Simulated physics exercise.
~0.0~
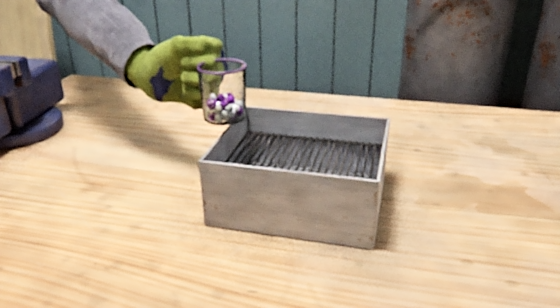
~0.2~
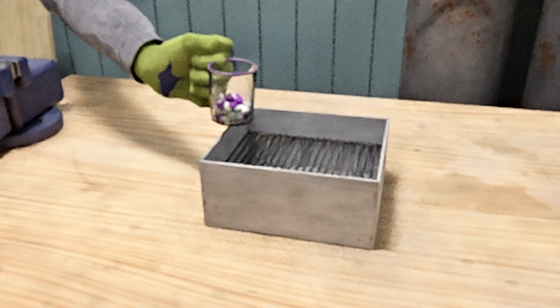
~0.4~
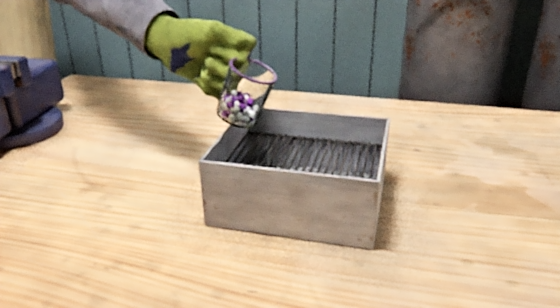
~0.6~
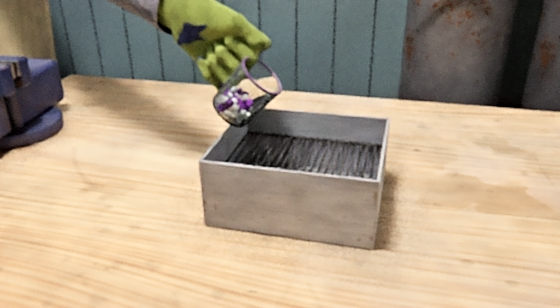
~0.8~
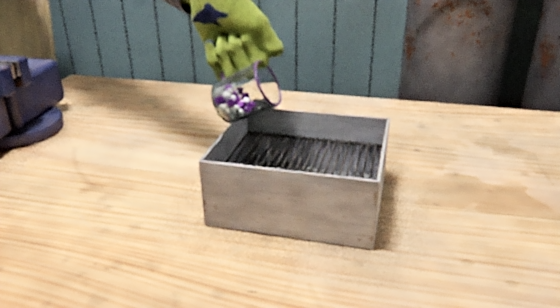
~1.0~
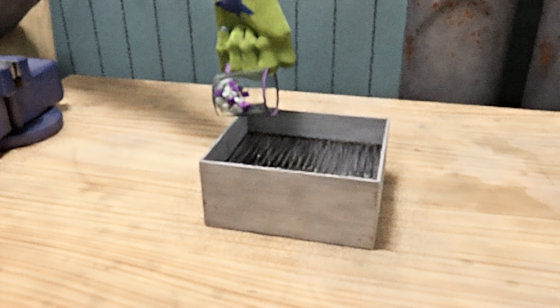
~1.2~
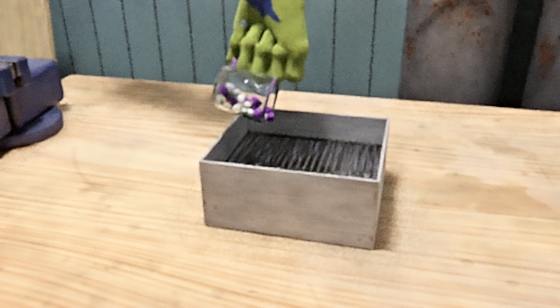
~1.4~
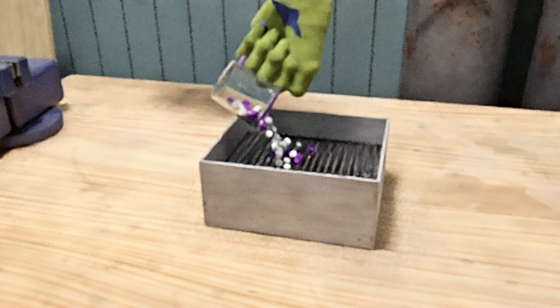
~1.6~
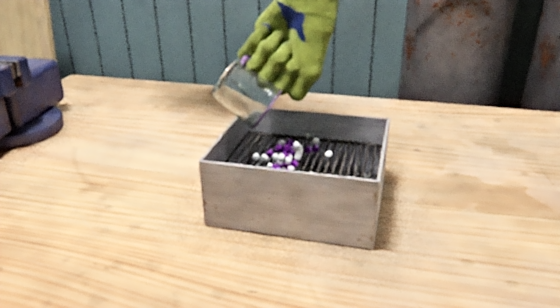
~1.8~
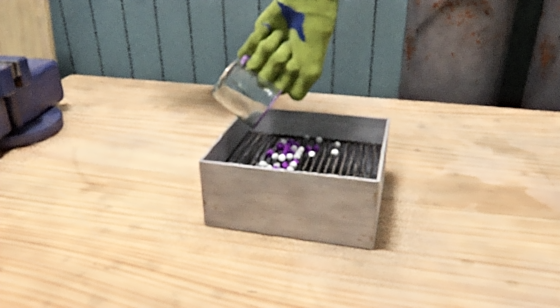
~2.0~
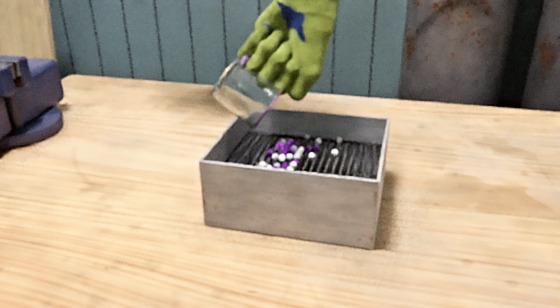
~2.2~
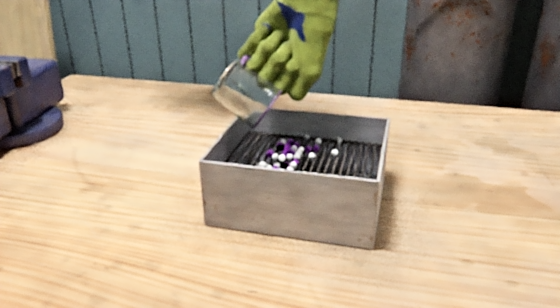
A hand in a green glove, reaching in from the upper left, holds a clear cup of small purple and white pieces over an open grey box with dark wires across it. The box sits on a pale wooden table, seen from slightly above, with blue-green boards behind and a dark vise at the left edge. The hand shifts slightly right and gradually tips the cup onto its side. As it tilts further, the pieces tumble out onto the wires. They settle in a loose cluster, both colours resting on top, while the glove holds the emptied cup tilted above them.
